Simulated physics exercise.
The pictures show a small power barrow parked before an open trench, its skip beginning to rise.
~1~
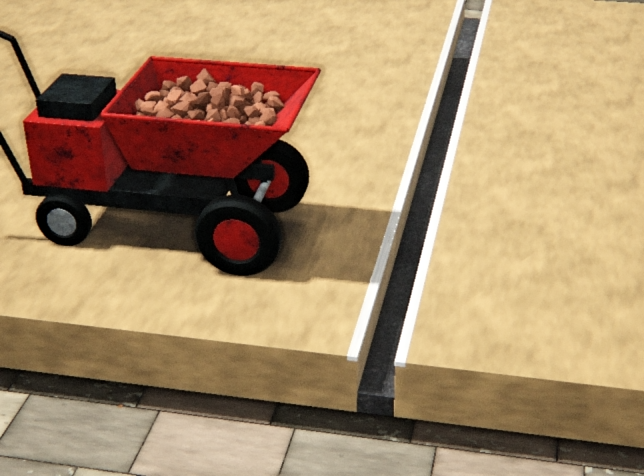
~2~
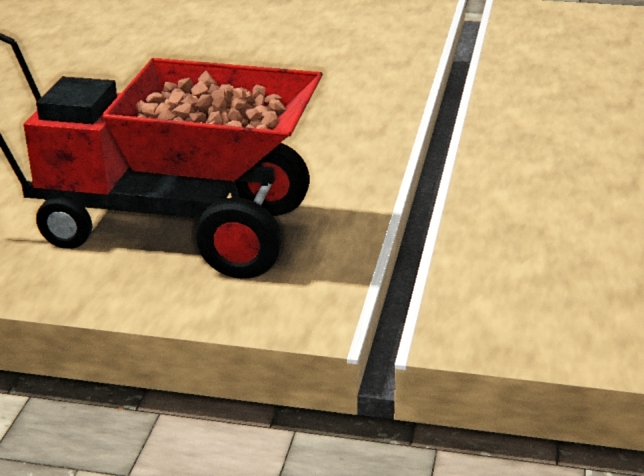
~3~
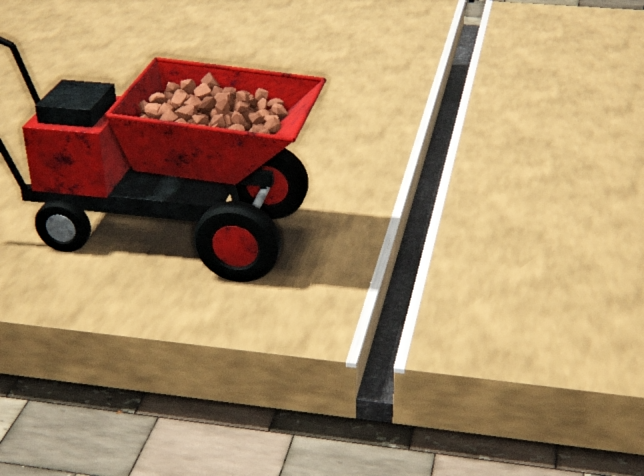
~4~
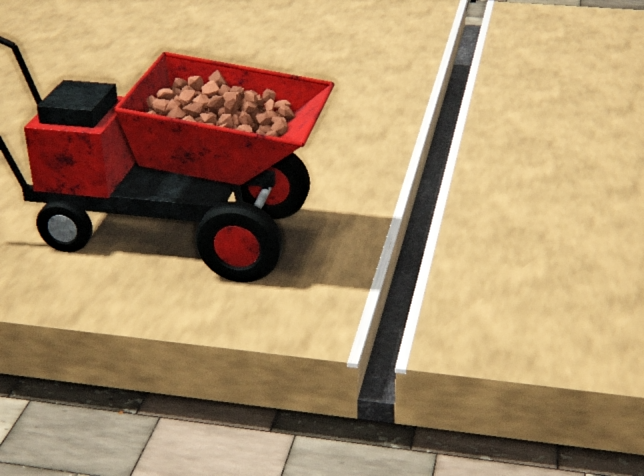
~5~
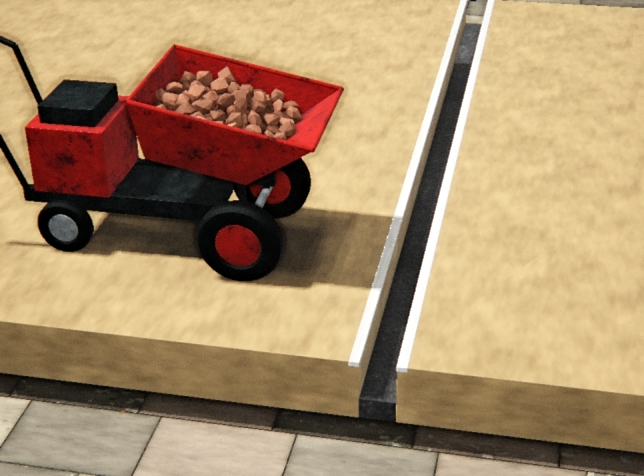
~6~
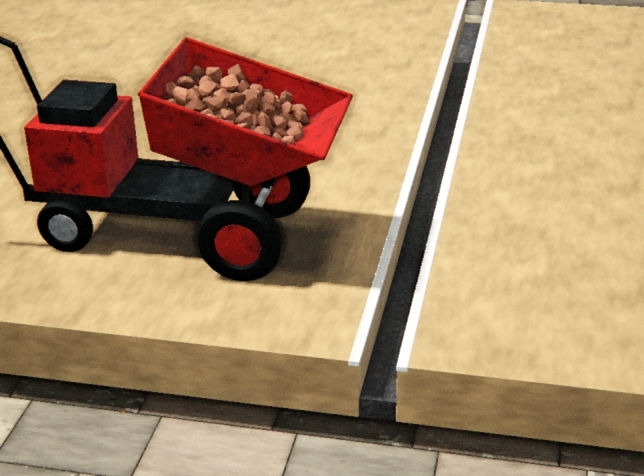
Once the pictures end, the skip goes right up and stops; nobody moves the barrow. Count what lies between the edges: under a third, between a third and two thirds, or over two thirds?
Between the edges lies between a third and two thirds of the load.
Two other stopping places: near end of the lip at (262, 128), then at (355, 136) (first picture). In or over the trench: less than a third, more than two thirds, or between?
In turn: In the middle band; less than a third.
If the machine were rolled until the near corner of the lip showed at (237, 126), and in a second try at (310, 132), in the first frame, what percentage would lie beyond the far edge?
About 10 and 50 per cent.
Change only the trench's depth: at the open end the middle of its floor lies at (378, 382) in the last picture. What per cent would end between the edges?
Roughly 40 in a hundred.
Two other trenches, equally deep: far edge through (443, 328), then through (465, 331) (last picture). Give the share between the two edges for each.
Roughly 80 per cent, and 90 per cent.
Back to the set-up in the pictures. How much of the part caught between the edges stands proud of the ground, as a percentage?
Near 15 %.
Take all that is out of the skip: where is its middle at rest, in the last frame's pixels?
Near (413, 269).
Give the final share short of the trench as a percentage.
Close to 0 per cent.
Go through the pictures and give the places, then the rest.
Lip of the skip at (287, 130), level; top of the load at (198, 115), lumps of rubble; first edge of the trench at (365, 315); far edge at (410, 320), the trench under half as wide as the skip, and about as deep as wide, in the first picture.
Lip of the skip at (289, 134), level; top of the load at (199, 117), in the second picture.
Lip of the skip at (293, 140), tipped barely; top of the load at (193, 103), in the third picture.
Lip of the skip at (302, 145), tipped a little; top of the load at (190, 111), in the fourth picture.
Lip of the skip at (312, 150), tipped a little; top of the load at (199, 107), in the fifth picture.
Lip of the skip at (323, 158), tipped clearly; top of the load at (209, 104); first edge of the trench at (366, 320); far edge at (412, 325), in the sixth picture.
Soon after the last picture, skip tipped steeply; all in the skip.
A little later, skip tipped right over; about half in the skip; about a third in or heaped over the trench; a small part beyond it.
Later still, skip tipped right over; about a quarter in the skip; about half in or heaped over the trench; about a quarter beyond it.
At rest, skip tipped right over; about a quarter in the skip; about half in or heaped over the trench; about a quarter beyond it.
